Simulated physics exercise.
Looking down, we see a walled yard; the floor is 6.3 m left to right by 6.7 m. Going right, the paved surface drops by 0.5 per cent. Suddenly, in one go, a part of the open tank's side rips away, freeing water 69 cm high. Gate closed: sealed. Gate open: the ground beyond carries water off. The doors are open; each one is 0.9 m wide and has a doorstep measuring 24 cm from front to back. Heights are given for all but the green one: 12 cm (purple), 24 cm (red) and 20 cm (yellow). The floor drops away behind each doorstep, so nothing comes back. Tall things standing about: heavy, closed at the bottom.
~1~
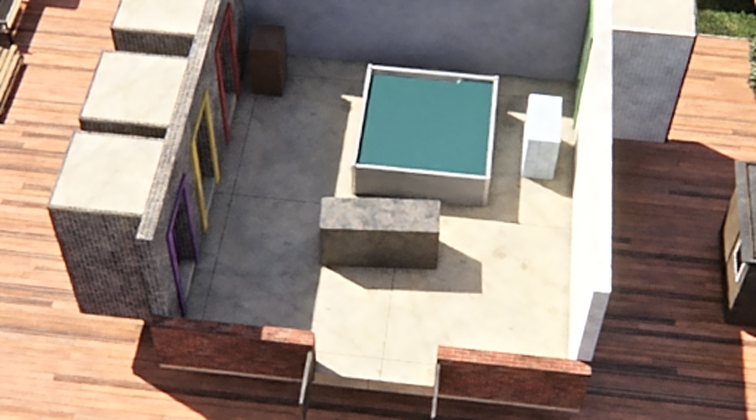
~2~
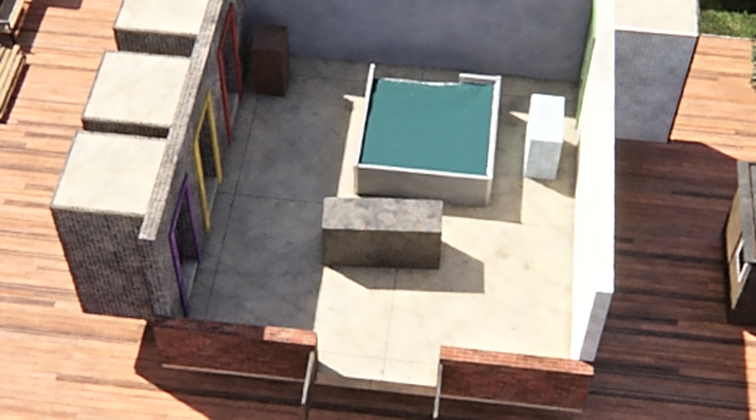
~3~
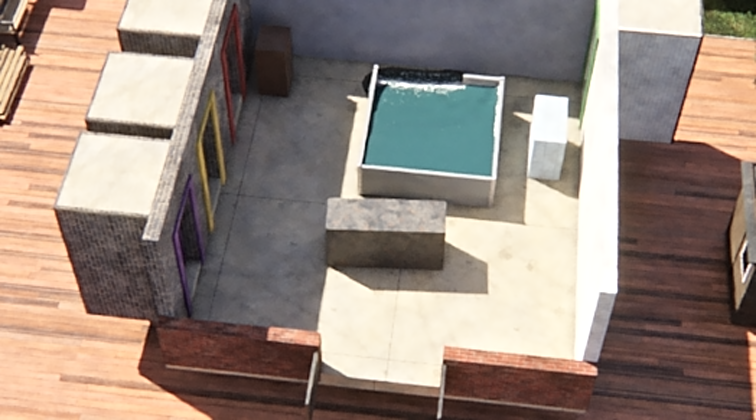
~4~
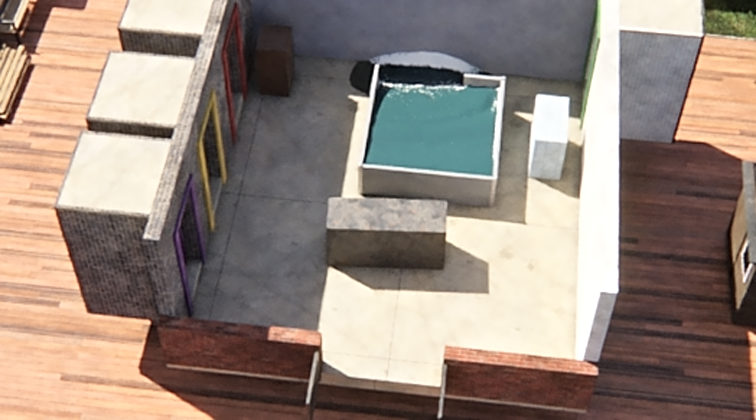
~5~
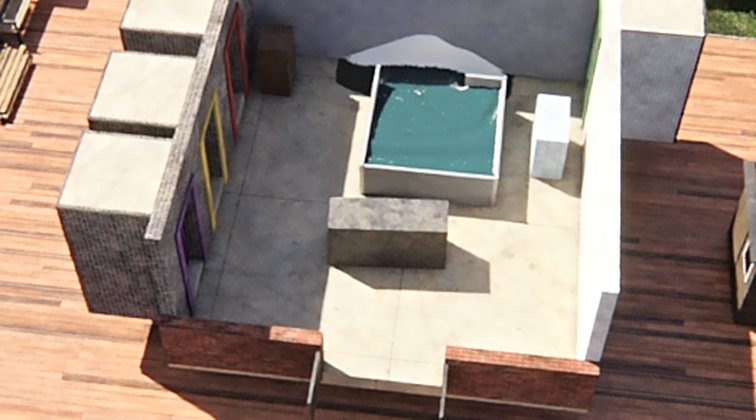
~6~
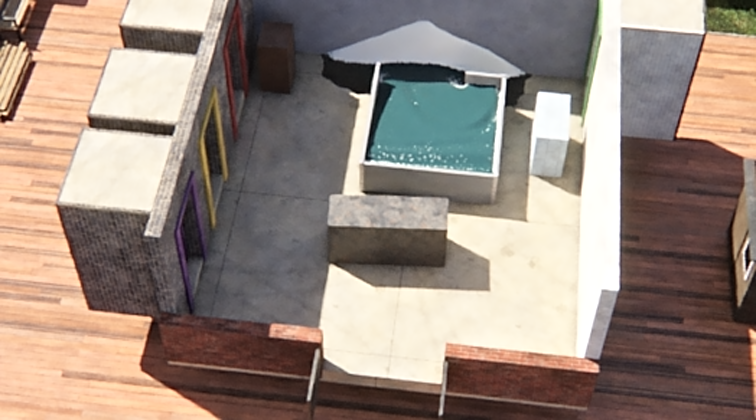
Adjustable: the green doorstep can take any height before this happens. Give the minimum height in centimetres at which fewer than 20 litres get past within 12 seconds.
31 cm.
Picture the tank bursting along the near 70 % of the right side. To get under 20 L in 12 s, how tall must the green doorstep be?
At least roughly 24 centimetres tall.
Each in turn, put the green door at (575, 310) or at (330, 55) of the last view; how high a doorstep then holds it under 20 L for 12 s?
First place around 11.0 cm, second around 18 cm.
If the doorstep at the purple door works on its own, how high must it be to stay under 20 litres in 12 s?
Purple: 7.5 cm.
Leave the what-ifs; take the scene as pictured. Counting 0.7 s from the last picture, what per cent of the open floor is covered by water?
Some 20 per cent of it.
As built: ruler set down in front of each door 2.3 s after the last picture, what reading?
Depth (cm): Purple 0 / red 13 / yellow 11 / green 35.
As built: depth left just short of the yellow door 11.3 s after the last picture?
5.0 cm.
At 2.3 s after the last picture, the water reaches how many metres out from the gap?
About 5.2 m.
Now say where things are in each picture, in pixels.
Still water, 69 cm deep, in the open tank at (427, 123); the green door at (583, 68) is dry, in the first picture.
The gap is on the far side, the front 0.3 m out at a hidden place; the back of the open tank holds 69 cm, in the second picture.
The front is at (451, 73), 0.8 m from the gap on the far side; 1.3 m2 of floor is wet, 69 cm left at the back, in the third picture.
The front is at (365, 62), 0.9 m from the gap on the far side; 2.0 m2 of floor is wet, 69 cm left at the back, in the fourth picture.
The front is at (345, 59), 1.2 m from the gap on the far side; 2.4 m2 of floor is wet, 68 cm left at the back, in the fifth picture.
The gap is on the far side, the front 1.4 m out at (326, 55); the back of the open tank holds 60 cm; 1.3 m in a straight line remain to the green door at (592, 65), in the sixth picture.
Then, 0.7 s after the last picture water covers 20 % of the floor, deepest (56 cm) near (424, 72); 20 cm at the green door, 0 litres in over its 25 cm doorstep.
Then, 2.3 s after the last picture water covers 45 % of the floor, deepest (40 cm) near (267, 49); 35 cm at the green door, 45 litres in over its 25 cm doorstep.
Then, 11.3 s after the last picture water covers 95 % of the floor, deepest (14 cm) near (418, 274); 12 cm at the green door, 70 litres in over its 25 cm doorstep.
At the green door as built, the water peaked near 38 cm, 1.9 s after the last picture.
Run again over the same 12 s with other heights there, 36 litres in over 28.5 cm, 0 litres over 38.5 cm. The limit of 20 litres is kept from about 31 cm up.
